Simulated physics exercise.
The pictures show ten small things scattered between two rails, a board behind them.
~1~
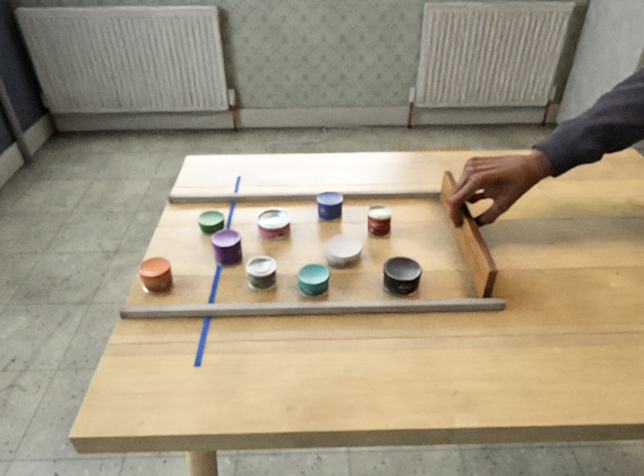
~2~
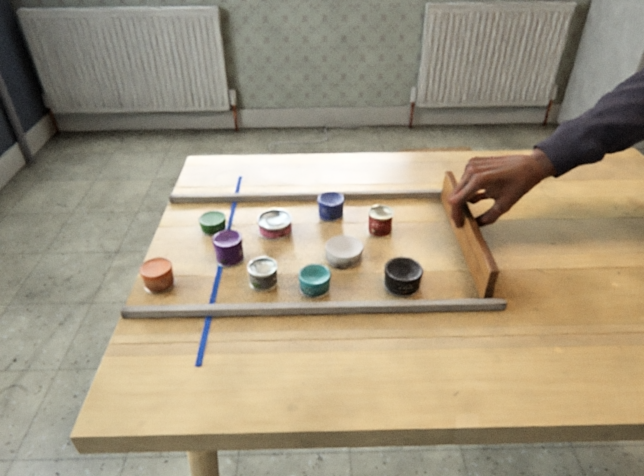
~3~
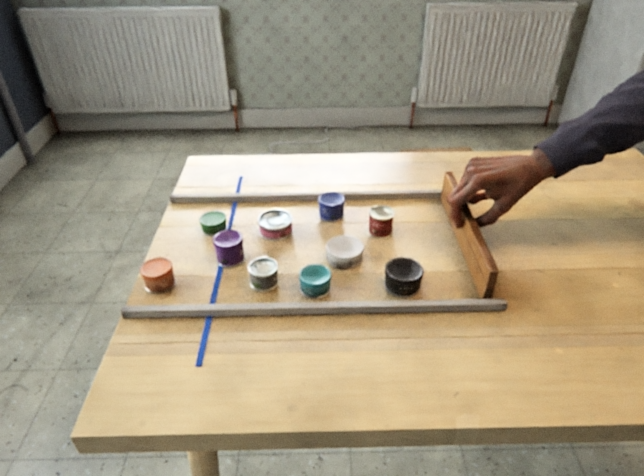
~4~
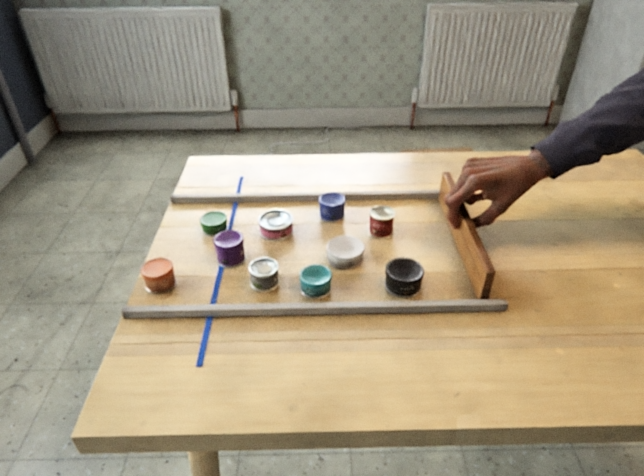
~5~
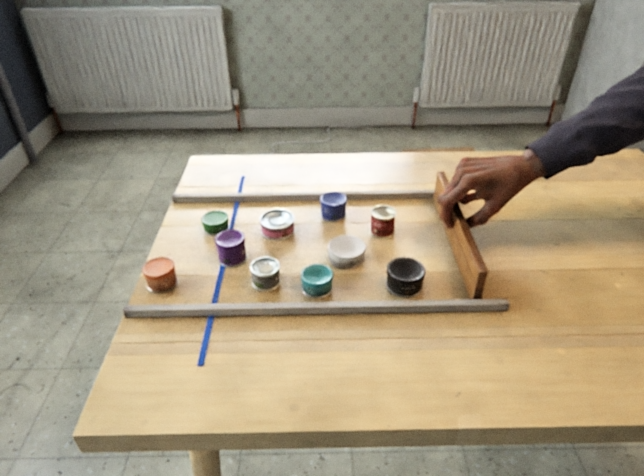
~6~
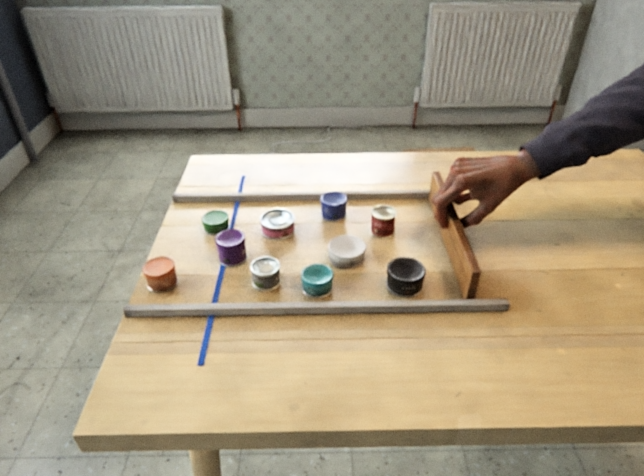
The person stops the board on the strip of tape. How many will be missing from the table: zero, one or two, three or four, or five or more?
The number that fall off is zero.
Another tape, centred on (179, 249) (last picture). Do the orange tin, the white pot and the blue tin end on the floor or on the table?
The orange tin falls, the white pot is kept, the blue tin stays on.
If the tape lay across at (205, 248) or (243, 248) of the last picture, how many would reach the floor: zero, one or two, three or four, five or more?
In that order: One to two; none at all.
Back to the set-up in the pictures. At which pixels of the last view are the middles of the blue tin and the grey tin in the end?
The blue tin at (221, 208), the grey tin at (180, 266).
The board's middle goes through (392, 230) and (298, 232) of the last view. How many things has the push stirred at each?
First 2, then 7.
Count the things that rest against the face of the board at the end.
In contact: 4.
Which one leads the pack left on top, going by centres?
The green tin ends nearest.
A little later, none off yet; orange tin at rest near (161, 275); green tin at rest near (216, 223); purple tin at rest near (232, 248).
Next, none off yet; orange tin at rest near (161, 275); green tin shifted about its own width near (199, 221); purple tin shifted about its own width near (212, 248).
When it is over, the number that fall off is zero.
